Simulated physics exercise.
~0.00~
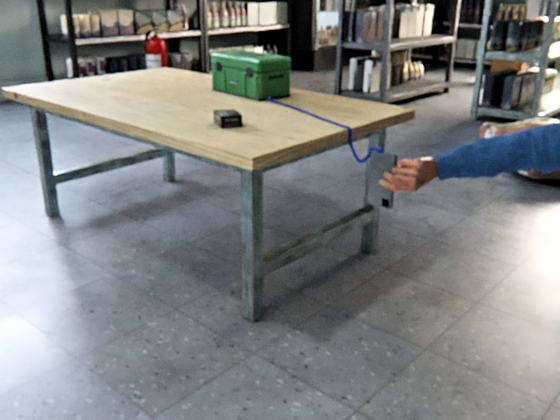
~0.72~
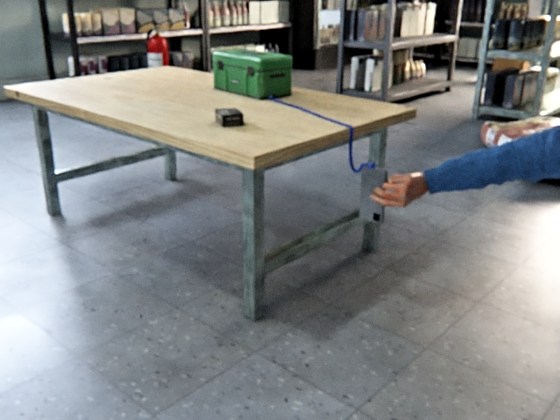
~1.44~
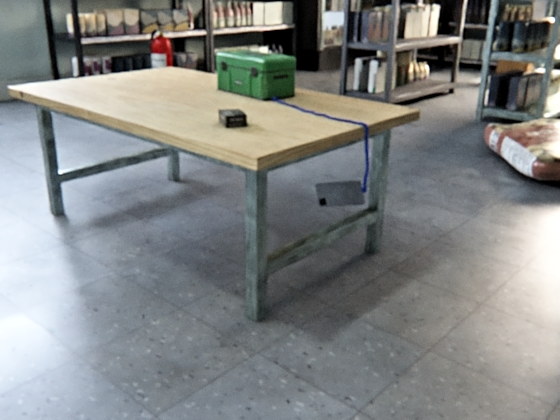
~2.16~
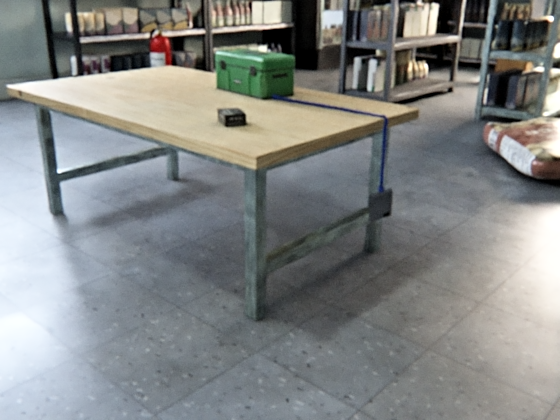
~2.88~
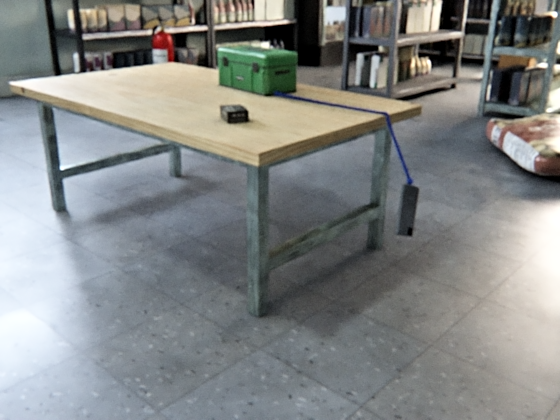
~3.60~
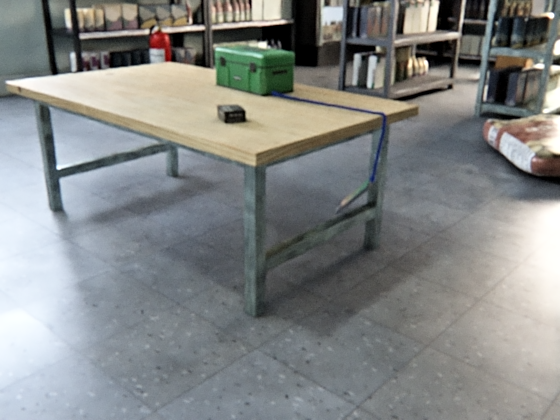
A hand releasing a grey phone tied to a blue cord, leaving it swinging and twisting in the air beside a wooden table.
